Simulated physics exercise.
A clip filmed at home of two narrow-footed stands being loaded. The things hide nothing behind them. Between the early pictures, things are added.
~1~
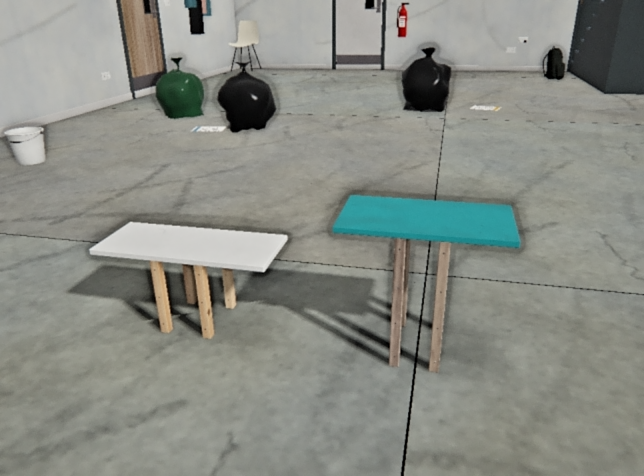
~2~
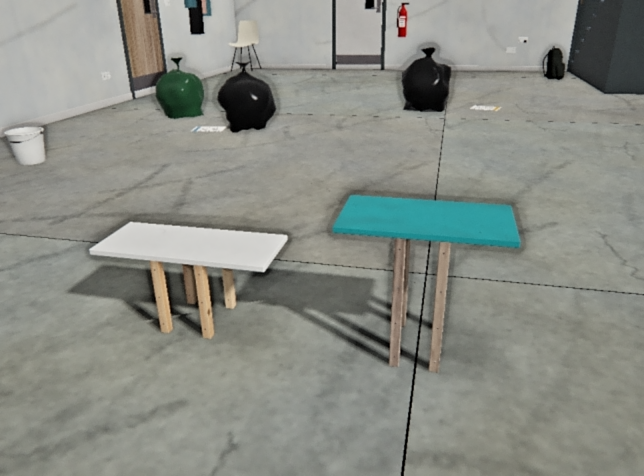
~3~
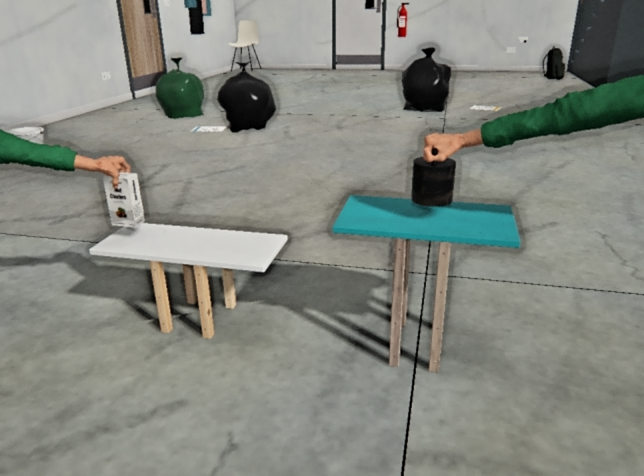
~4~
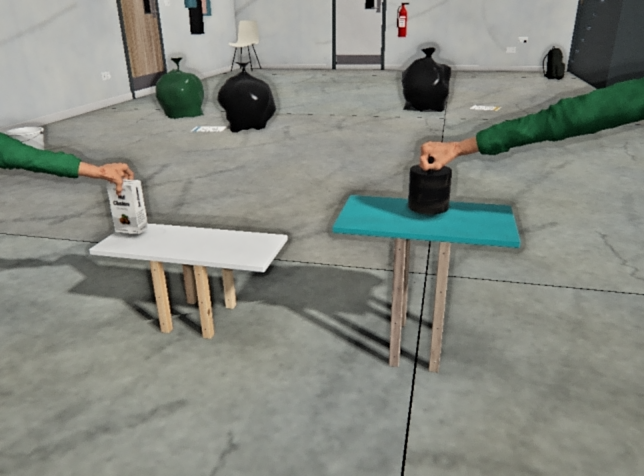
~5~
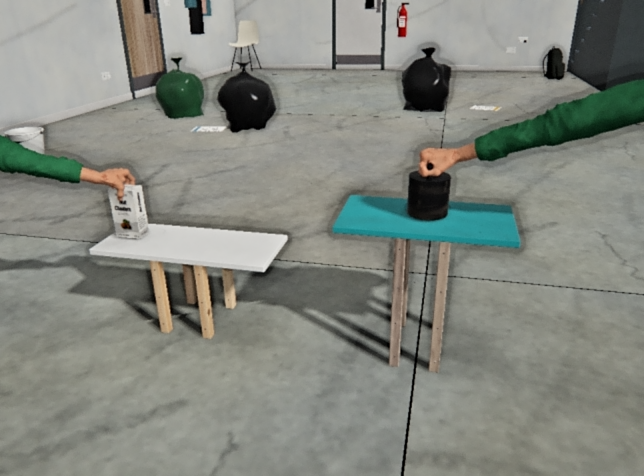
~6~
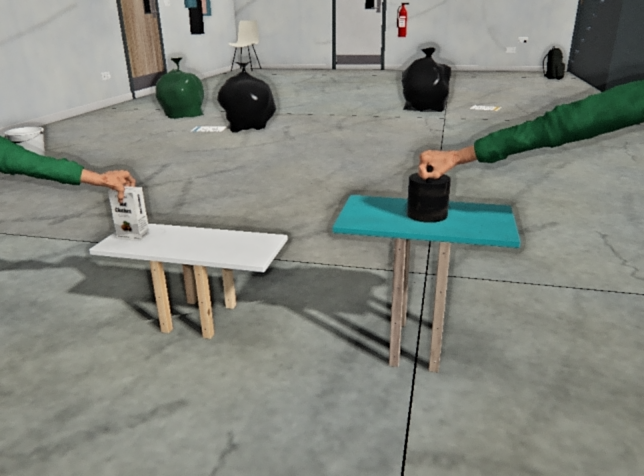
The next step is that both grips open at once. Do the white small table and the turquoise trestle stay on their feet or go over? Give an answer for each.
In the end the white small table stays on its feet; the turquoise trestle stays on its feet.
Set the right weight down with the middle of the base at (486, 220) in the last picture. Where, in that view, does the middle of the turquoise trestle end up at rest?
About (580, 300).
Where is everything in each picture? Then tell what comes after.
White small table (191, 245); turquoise trestle (425, 219), in the first frame.
Turquoise trestle (425, 219), in the second frame.
Still on the way; white small table (191, 245); left packet (124, 200), in the third frame.
Still on the way; turquoise trestle (425, 219); right weight (430, 189), in the fourth frame.
Still on the way; white small table (191, 245); left packet (129, 212), in the fifth frame.
In place, still held; white small table (191, 245); turquoise trestle (425, 219); right weight (428, 197), in the sixth frame.
Then, 1.02 s later than the last frame, white small table at rest near (191, 245); turquoise trestle at rest near (425, 219).
When it is over, the white small table holds firm, near (191, 245); the turquoise trestle holds firm, near (425, 219).
